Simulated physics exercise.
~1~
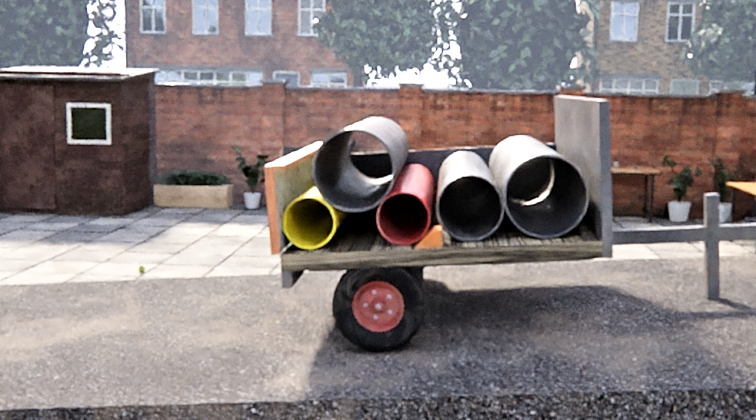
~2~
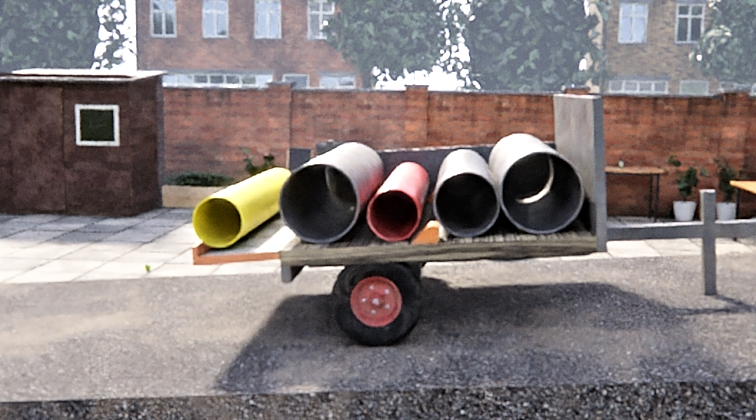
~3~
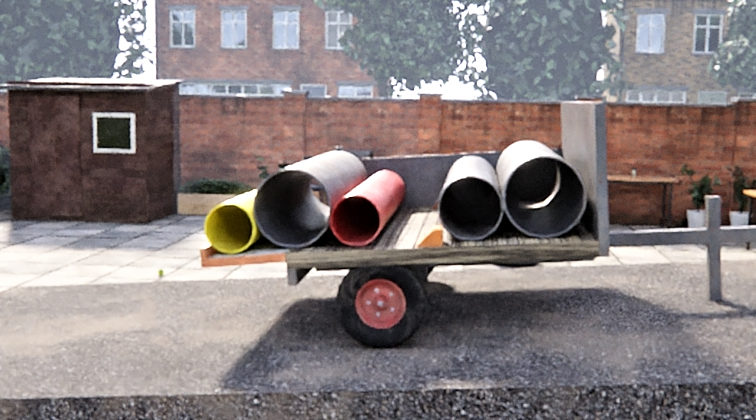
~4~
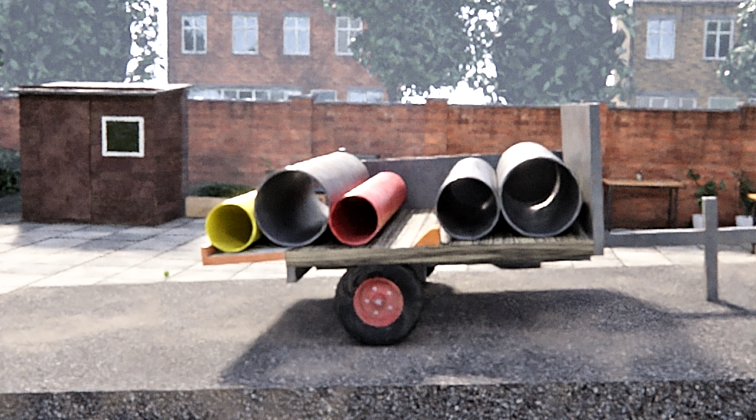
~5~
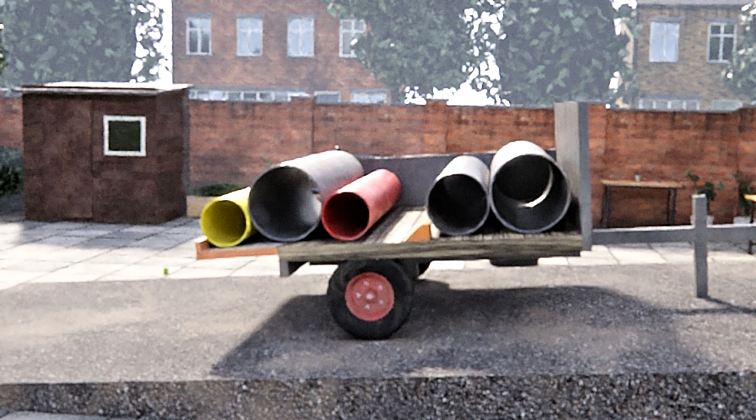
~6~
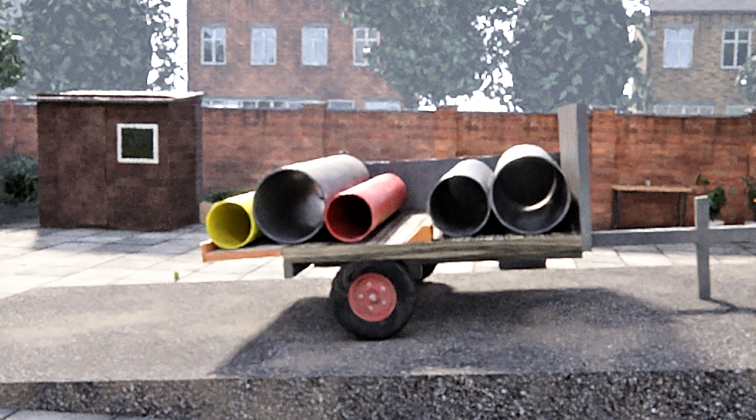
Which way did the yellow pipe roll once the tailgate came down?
It rolled to the left, off the bed and onto the lowered tailgate.
